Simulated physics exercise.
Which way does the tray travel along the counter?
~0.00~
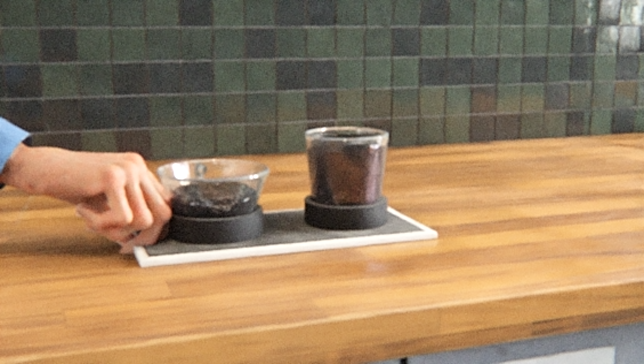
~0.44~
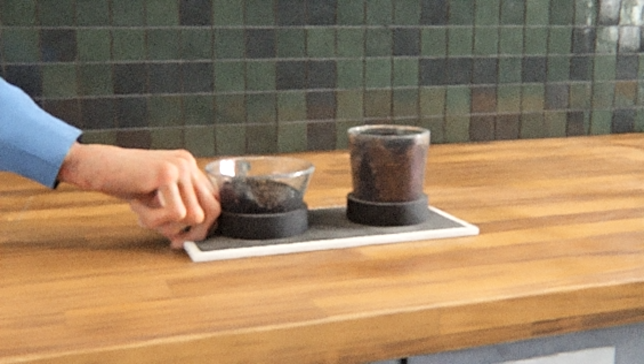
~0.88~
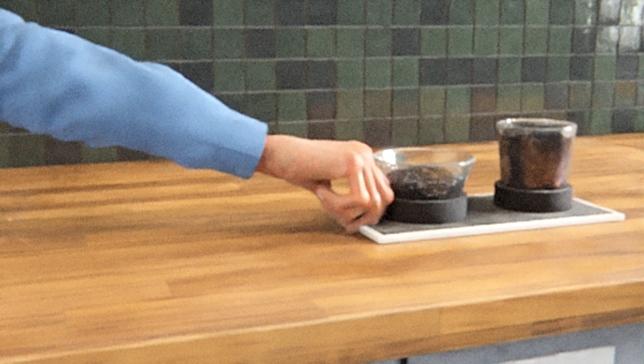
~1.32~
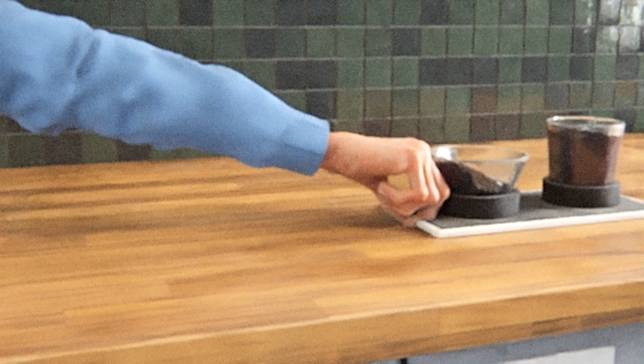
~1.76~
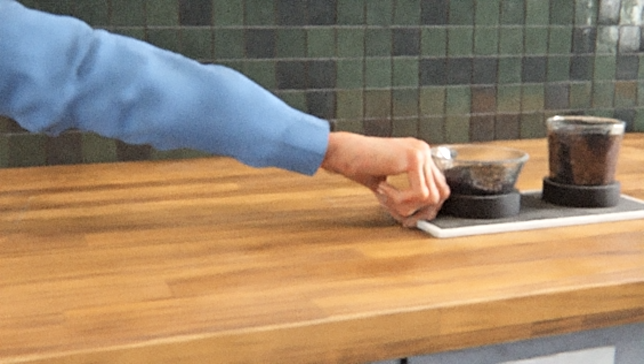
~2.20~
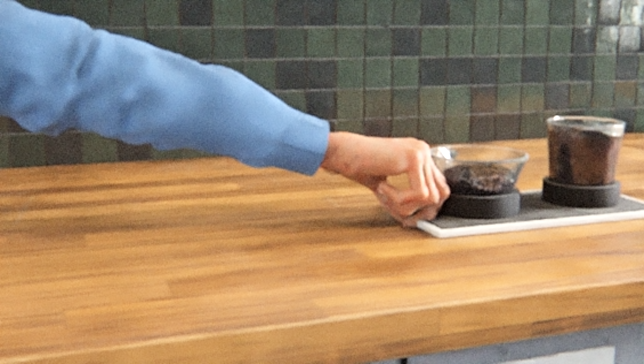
The tray travels to the right, pushed by the hand at its left end.
